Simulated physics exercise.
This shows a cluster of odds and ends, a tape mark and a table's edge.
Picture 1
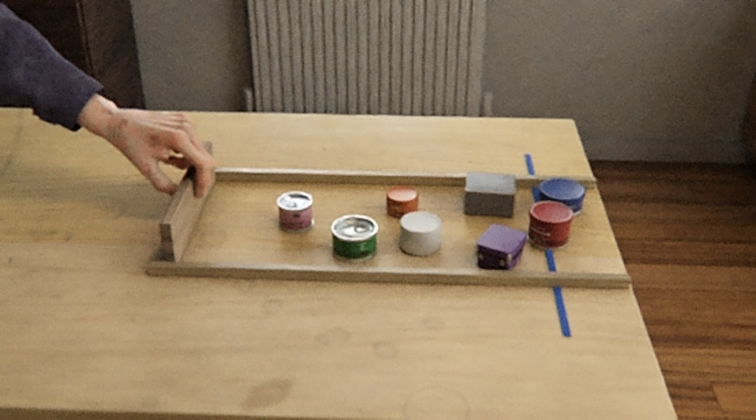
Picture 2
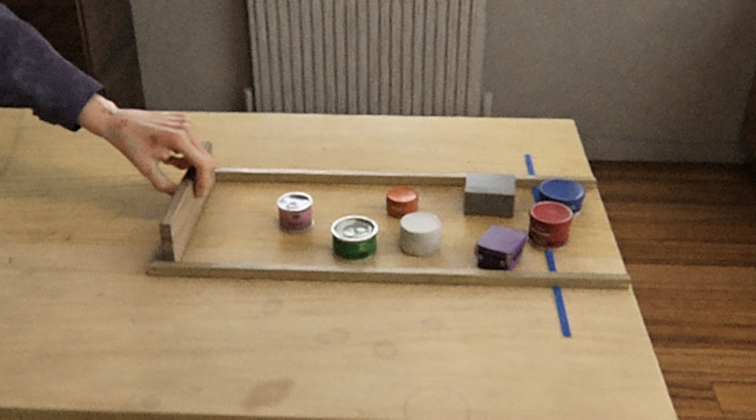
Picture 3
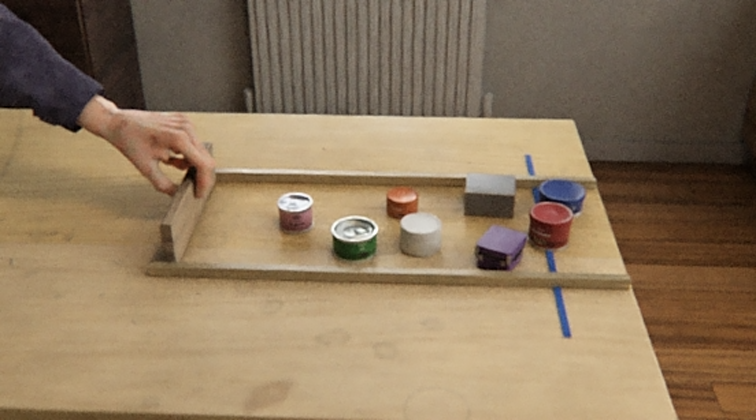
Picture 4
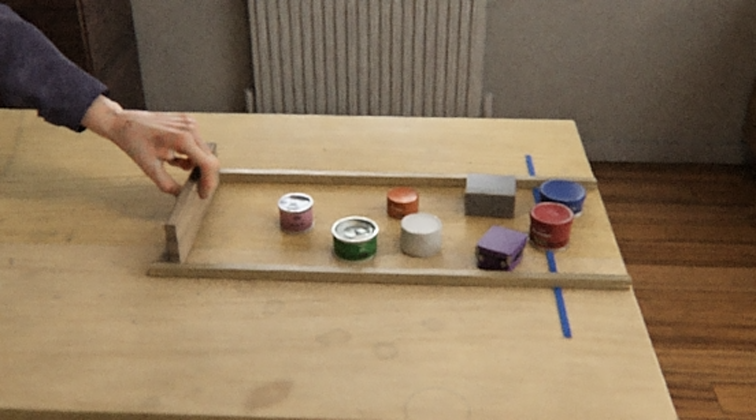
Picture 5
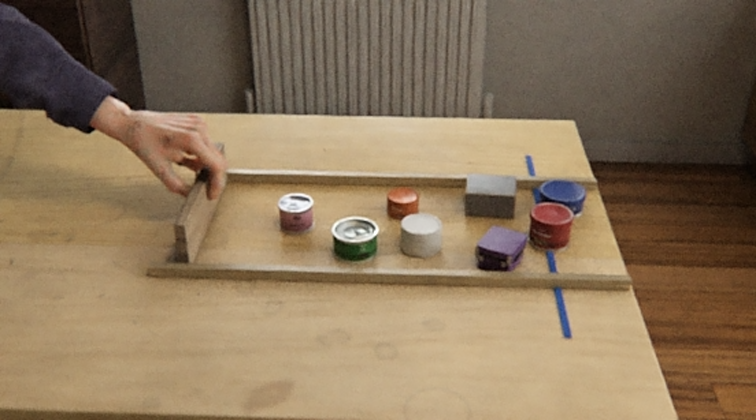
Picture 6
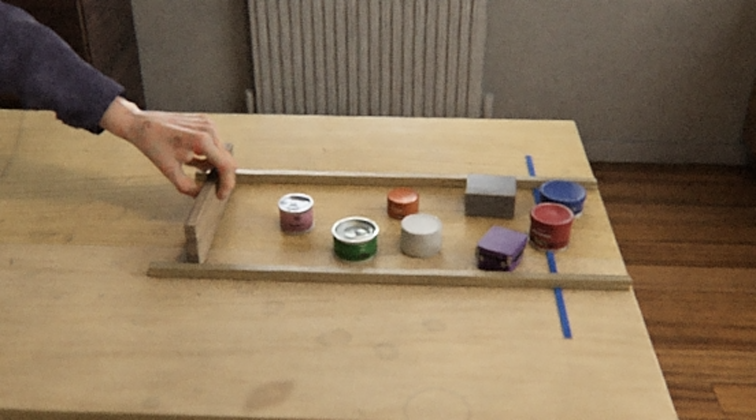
Wooden board held by a hand starting to slide slightly right between two rails, while the tins, tub and blocks stay still.
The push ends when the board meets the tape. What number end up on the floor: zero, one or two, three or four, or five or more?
Outcome: The number that fall off is one or two.
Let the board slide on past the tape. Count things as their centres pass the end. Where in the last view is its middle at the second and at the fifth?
First at (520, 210), next at (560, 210).
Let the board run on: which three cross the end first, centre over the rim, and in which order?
Earliest first: The blue tin, the red pot, the purple case.
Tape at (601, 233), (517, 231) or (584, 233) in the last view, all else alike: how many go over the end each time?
Down on the floor: 8, 1 and 5.
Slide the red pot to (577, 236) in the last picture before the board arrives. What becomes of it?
From there it falls.
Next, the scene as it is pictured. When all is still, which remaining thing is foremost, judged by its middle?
The purple case ends nearest.
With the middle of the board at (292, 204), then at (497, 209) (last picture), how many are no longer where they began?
First 1, then 8.
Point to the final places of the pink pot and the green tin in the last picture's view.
About (563, 221), and the other about (574, 247).
Soon after, none off yet; blue tin at rest near (562, 199); red pot at rest near (551, 228); purple case at rest near (502, 252).
Then, none off yet; blue tin at rest near (562, 199); red pot at rest near (551, 228); purple case moving near (510, 254).
At rest, the number that fall off is one or two; fallen, red pot and blue tin.
